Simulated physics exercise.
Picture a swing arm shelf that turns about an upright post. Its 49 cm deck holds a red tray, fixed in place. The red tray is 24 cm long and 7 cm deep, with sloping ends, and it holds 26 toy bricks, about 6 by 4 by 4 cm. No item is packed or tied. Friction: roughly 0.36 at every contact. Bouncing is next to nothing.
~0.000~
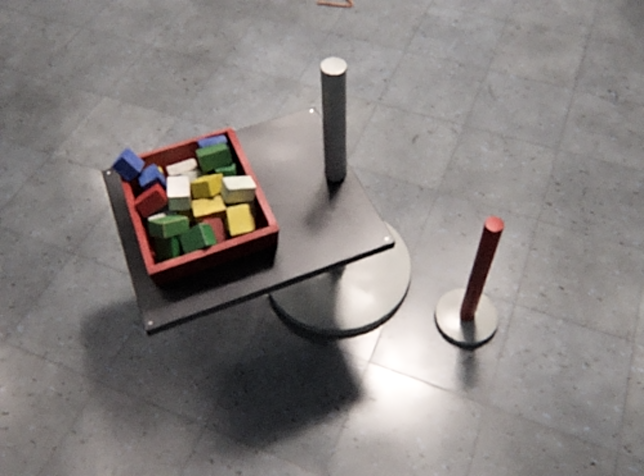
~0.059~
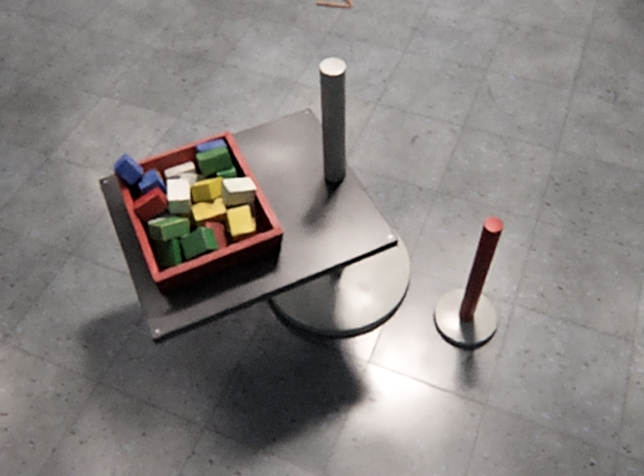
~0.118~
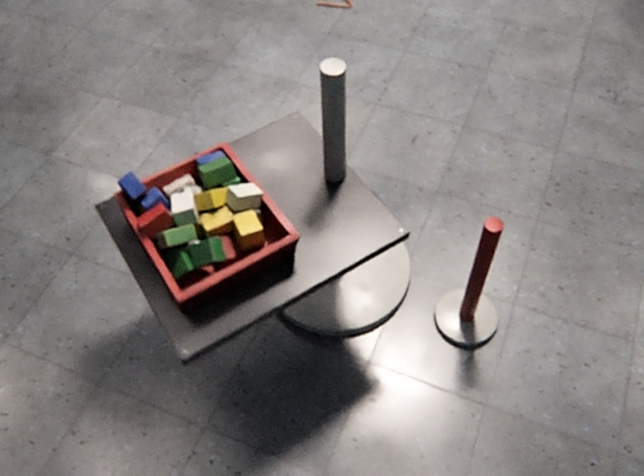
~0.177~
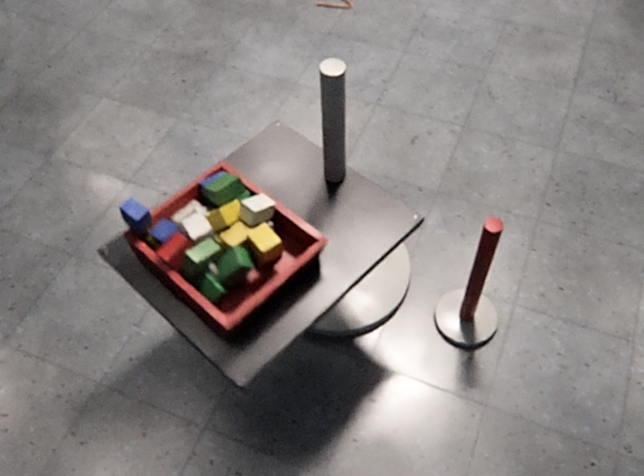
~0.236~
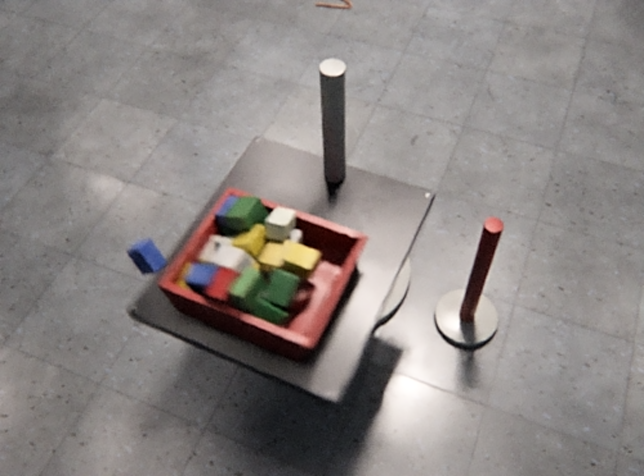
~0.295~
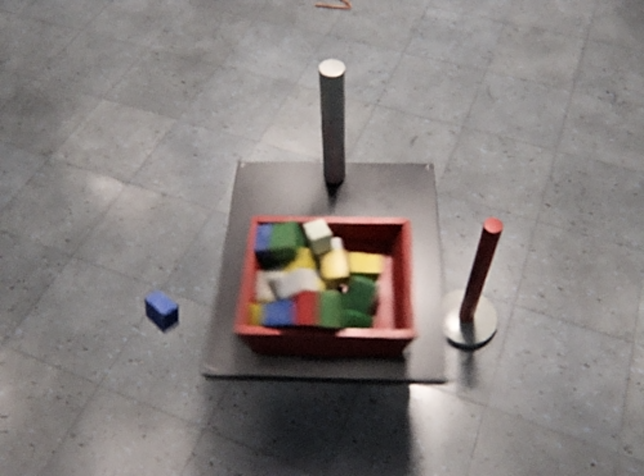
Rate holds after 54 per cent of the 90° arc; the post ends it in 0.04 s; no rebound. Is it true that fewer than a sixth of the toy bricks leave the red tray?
No, over a sixth leave.
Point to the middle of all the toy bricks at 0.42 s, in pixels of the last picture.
Their middle is around (416, 271).
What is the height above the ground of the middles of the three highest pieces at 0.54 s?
Mean height: Near 54 cm.
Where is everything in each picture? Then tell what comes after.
In the first picture (places track the rim corner closest to us here), red tray (150, 267); 0° round; all still inside.
Red tray (156, 274); 3° round, in the second picture.
Red tray (178, 294); 11° round, in the third picture.
Red tray (225, 322); 24° round, in the fourth picture.
Red tray (305, 342); 43° round; 1 out, the lowest brick at (147, 257), in the fifth picture.
Red tray (409, 334); 65° round; 1 out, the lowest brick at (162, 312), in the sixth picture.
After 0.34 s, it reaches the stop.
After 0.42 s, the red tray is down by 4 of 26.
After 0.54 s, the red tray is down by 7 of 26.
After 0.76 s, the red tray is down by 8 of 26.
Final count (at 1.19 s), the red tray is down by 8 of 26. Asked share, 8 of 26, 31 per cent.
